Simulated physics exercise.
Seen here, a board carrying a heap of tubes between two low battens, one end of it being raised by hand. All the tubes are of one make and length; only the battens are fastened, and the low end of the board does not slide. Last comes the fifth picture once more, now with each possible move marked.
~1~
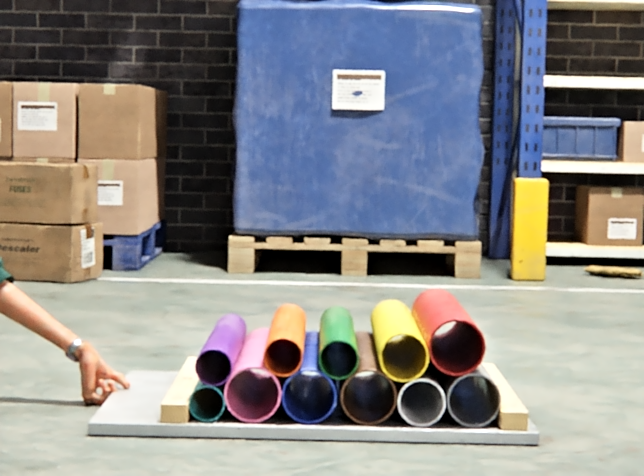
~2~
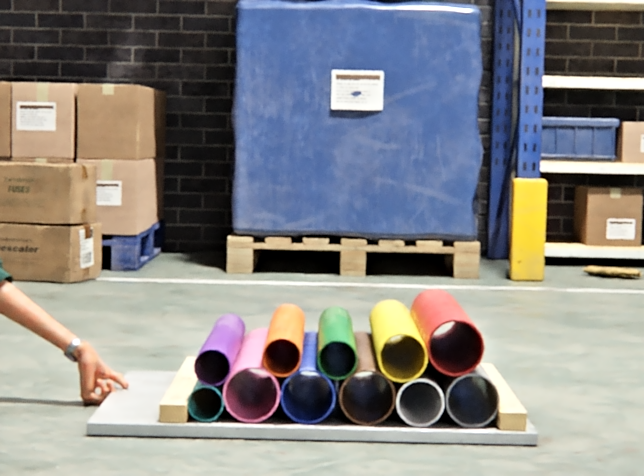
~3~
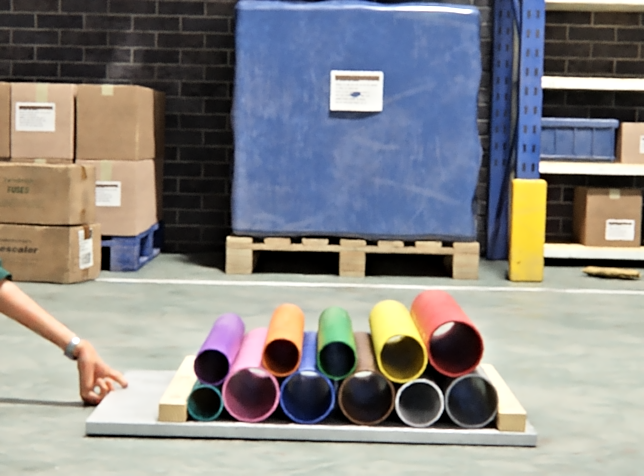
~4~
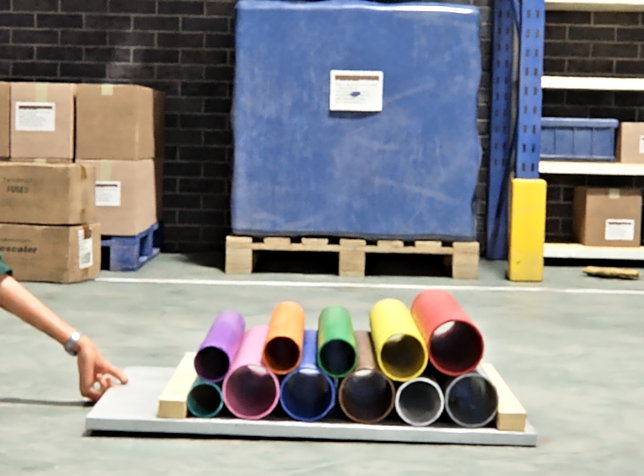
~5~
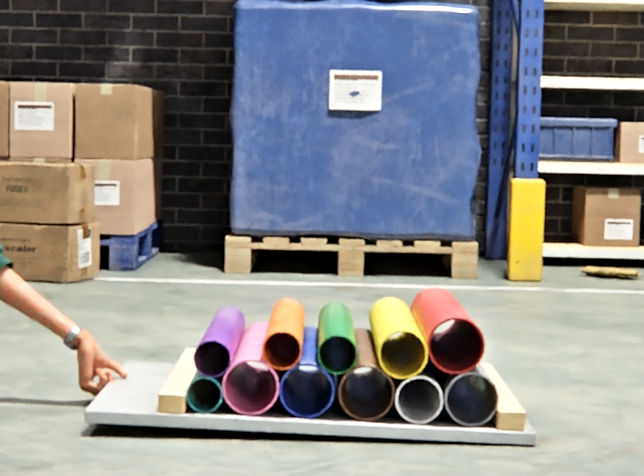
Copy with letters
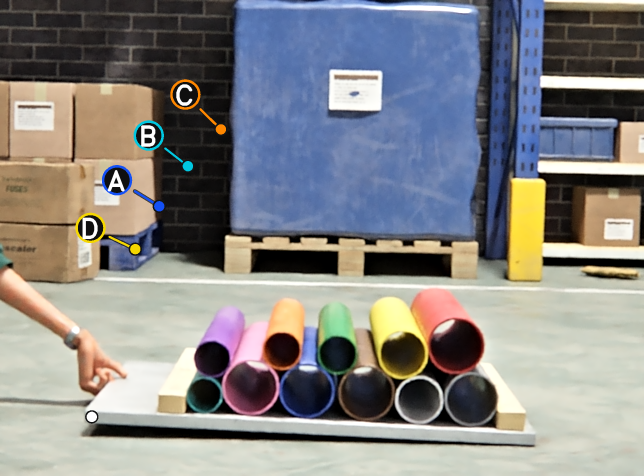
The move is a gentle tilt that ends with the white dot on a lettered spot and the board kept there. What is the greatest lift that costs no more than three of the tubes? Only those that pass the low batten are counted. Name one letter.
At most to A.
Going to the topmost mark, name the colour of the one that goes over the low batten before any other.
First is the red one.
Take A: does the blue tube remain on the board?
Yes.
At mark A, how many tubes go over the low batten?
With A, two.
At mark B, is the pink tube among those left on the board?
The pink tube: Yes.
On the marked copy, A at (160, 207); B at (188, 166); C at (221, 129); D at (135, 249); the white dot at (92, 417).
With A. Early on, board at 17°.
Further on, board at 30°.
At the end, board at 30°, two over the low batten (yellow, red).
As for the rest, B four over the low batten (green, yellow, orange, red); C four over the low batten (green, yellow, orange, red); D two over the low batten (yellow, red).
